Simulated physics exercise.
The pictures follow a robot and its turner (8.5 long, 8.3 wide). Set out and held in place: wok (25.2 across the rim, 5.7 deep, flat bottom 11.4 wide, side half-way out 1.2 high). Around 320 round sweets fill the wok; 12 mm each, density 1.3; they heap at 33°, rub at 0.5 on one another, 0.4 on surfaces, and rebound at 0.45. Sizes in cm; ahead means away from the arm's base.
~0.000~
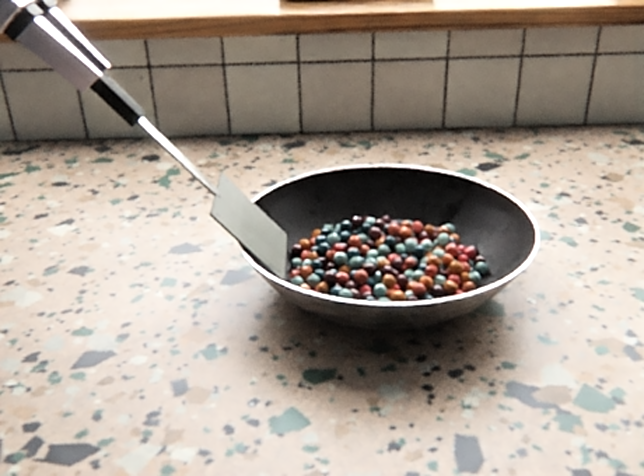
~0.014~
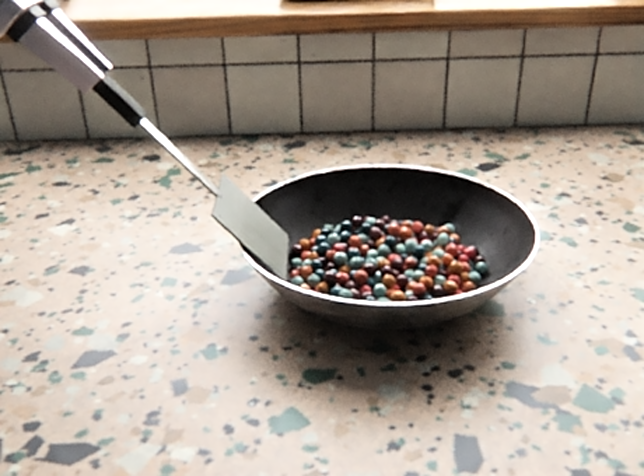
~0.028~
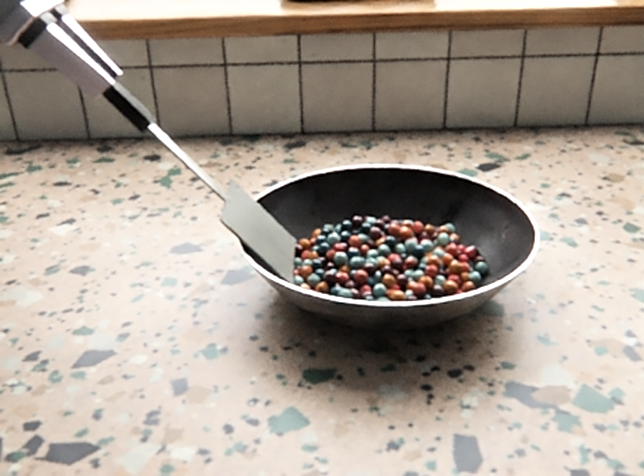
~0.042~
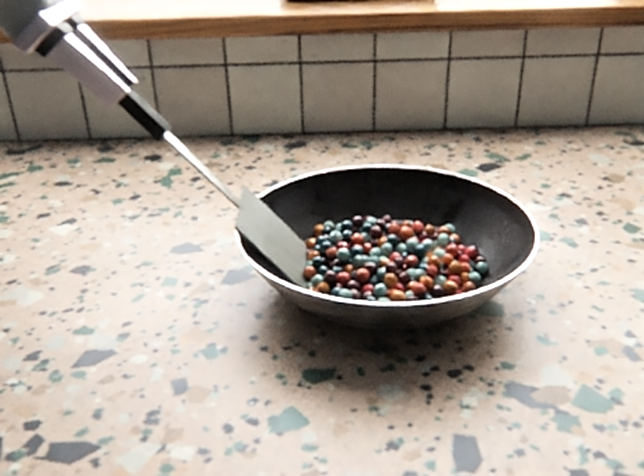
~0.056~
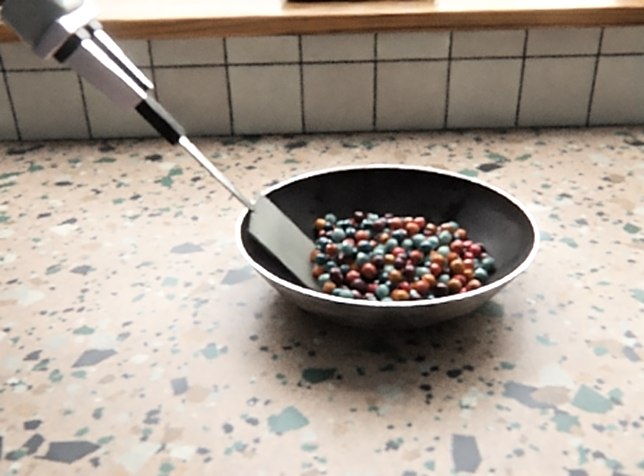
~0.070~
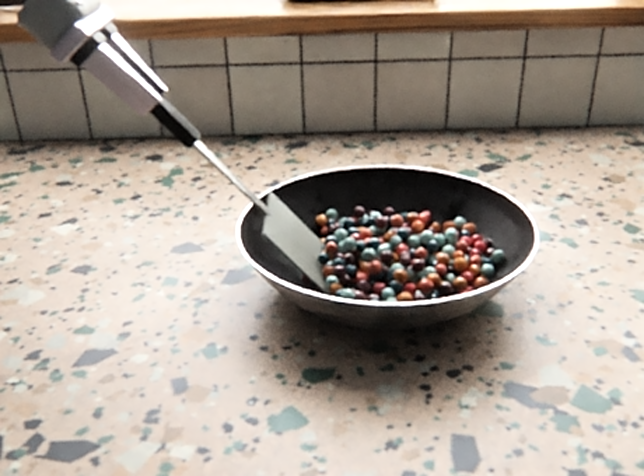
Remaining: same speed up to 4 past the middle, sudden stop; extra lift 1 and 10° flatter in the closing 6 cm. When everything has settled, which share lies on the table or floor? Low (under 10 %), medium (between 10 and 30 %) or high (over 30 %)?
Answer: Low; under 10 % of the round sweets finish on the table or floor.
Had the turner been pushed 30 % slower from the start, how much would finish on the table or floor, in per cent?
It would be near 0 per cent.
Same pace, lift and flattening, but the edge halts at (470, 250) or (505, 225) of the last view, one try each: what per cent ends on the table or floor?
Some 15 and 45 per cent.
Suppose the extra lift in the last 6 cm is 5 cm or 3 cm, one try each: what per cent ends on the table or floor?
Some 0 and 0 per cent.
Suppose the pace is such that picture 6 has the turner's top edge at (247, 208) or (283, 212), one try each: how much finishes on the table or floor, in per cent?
Some 0 and 5 per cent.
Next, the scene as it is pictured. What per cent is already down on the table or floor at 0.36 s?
Roughly 0 per cent.
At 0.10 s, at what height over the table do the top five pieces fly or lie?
Some 5 cm.
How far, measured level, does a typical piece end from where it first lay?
Roughly 4 cm.
By 0.10 s, sloping 49°, highest piece 5 above the table; 323 in the wok.
By 0.14 s, sloping 45°, highest piece 5 above the table; 323 in the wok.
By 0.36 s, sloping 40°, highest piece 6 above the table; 322 in the wok, 1 on the table or floor.
By 1.41 s, sloping 40°, highest piece 6 above the table; 322 in the wok, 1 on the table or floor.
Final count, 322 in the wok, 1 on the table or floor. That is 0 % on the table or floor.
